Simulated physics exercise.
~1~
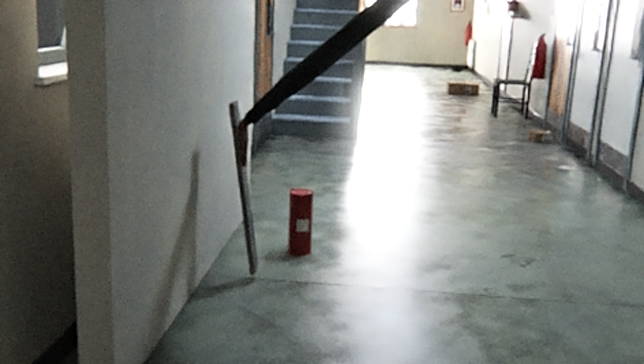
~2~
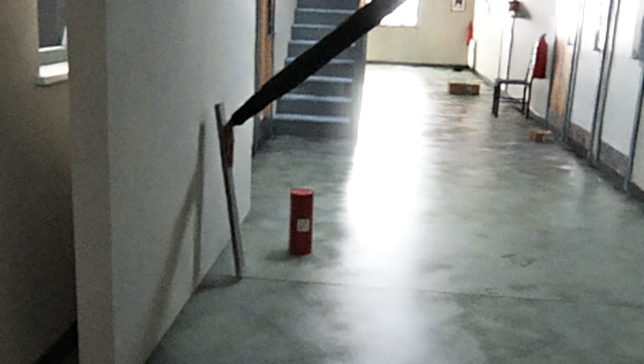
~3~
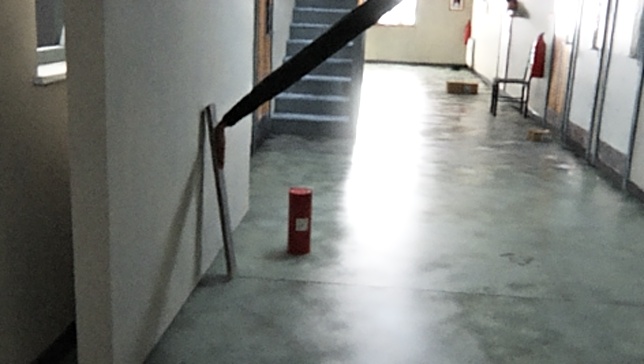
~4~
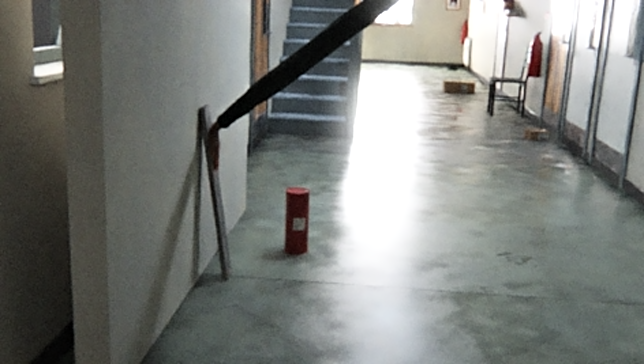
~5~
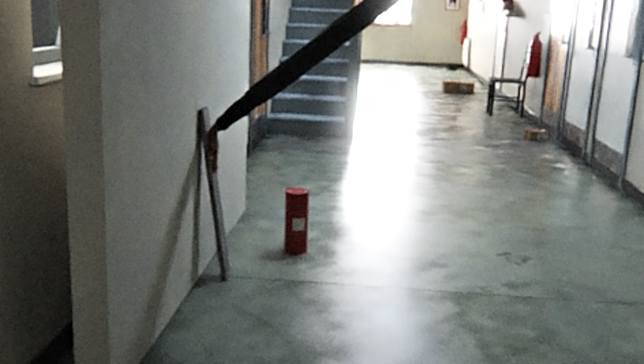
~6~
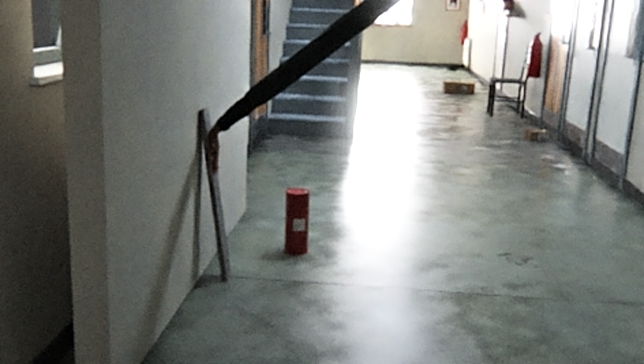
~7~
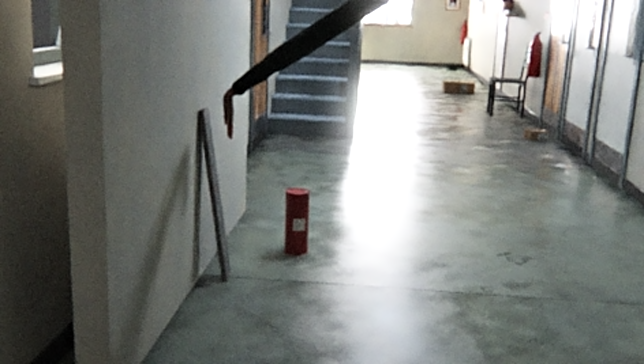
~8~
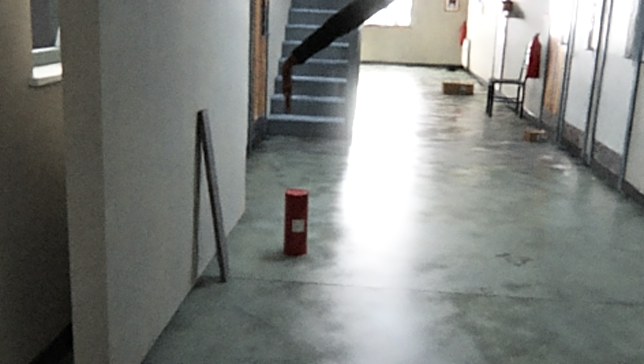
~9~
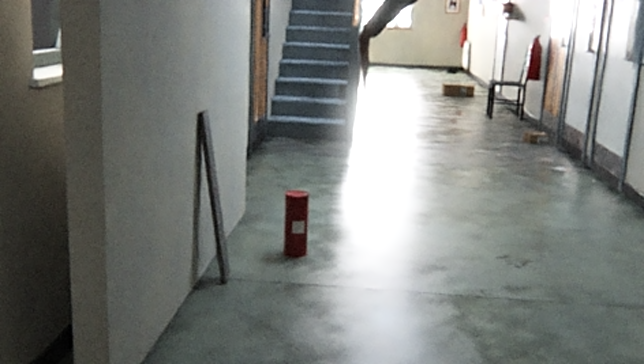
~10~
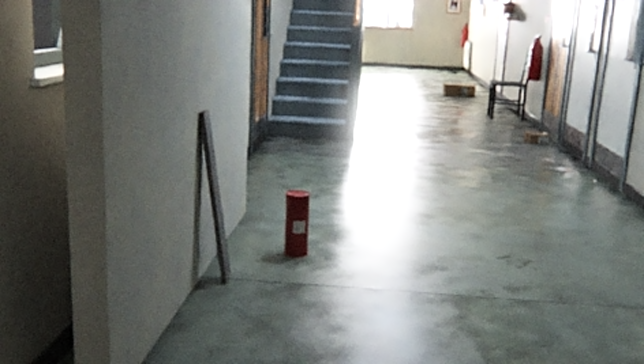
A hand leaning a grey plank against a white wall, letting go and withdrawing, the plank staying up near a red canister.
